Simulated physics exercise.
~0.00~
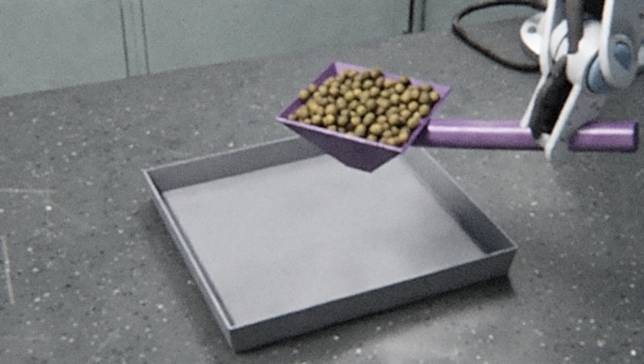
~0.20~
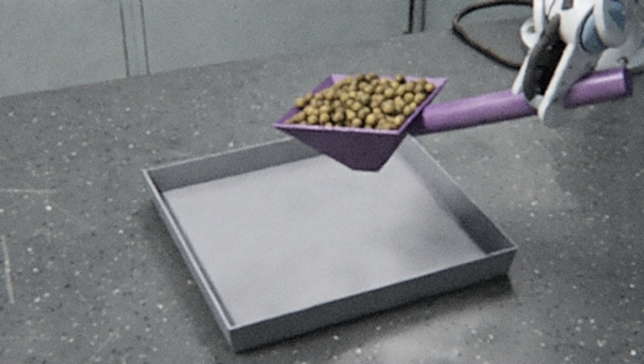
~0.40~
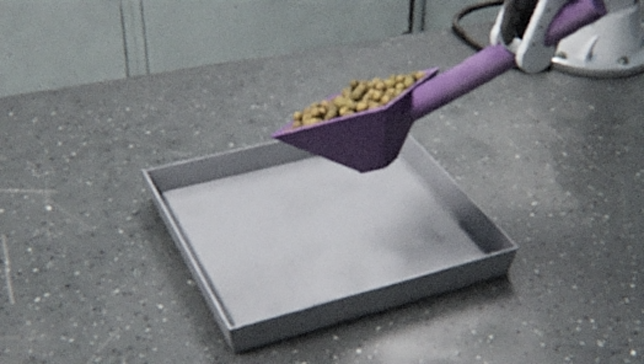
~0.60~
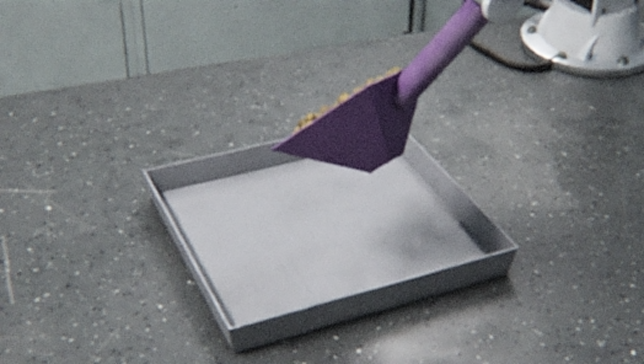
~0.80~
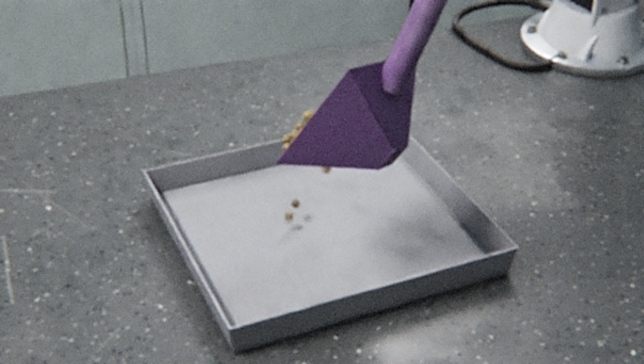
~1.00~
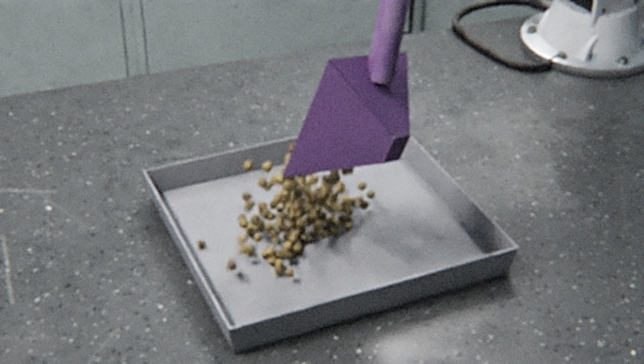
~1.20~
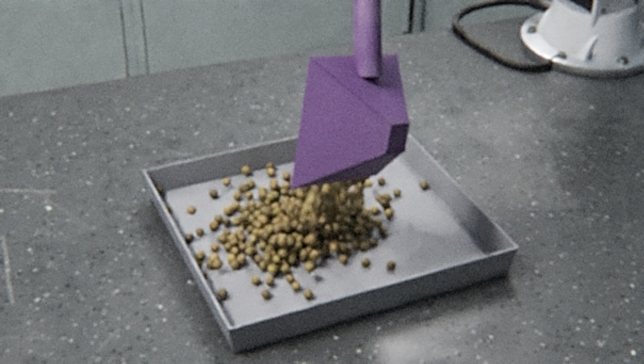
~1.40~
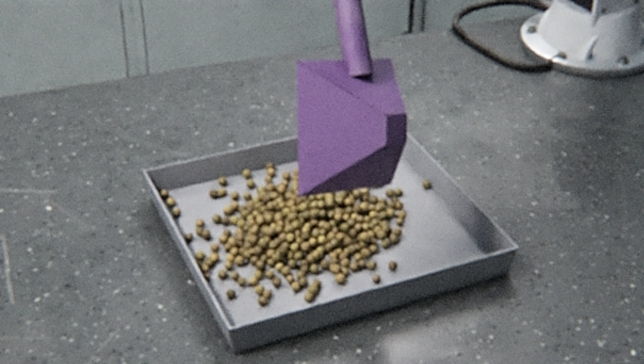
To begin with, a robotic arm holds a purple scoop heaped with small, round, brownish-green pieces above an empty, shallow grey tray on a speckled counter. The arm raises the handle and tips the scoop steadily toward the left, hiding most of the load behind its side. A few pieces drop over the lip, and then a thick stream pours into the tray. They bounce, scatter and pile up as the scoop keeps turning past upright. By the end, the emptied scoop hangs mouth downward over a broad, loose heap spread across the tray.
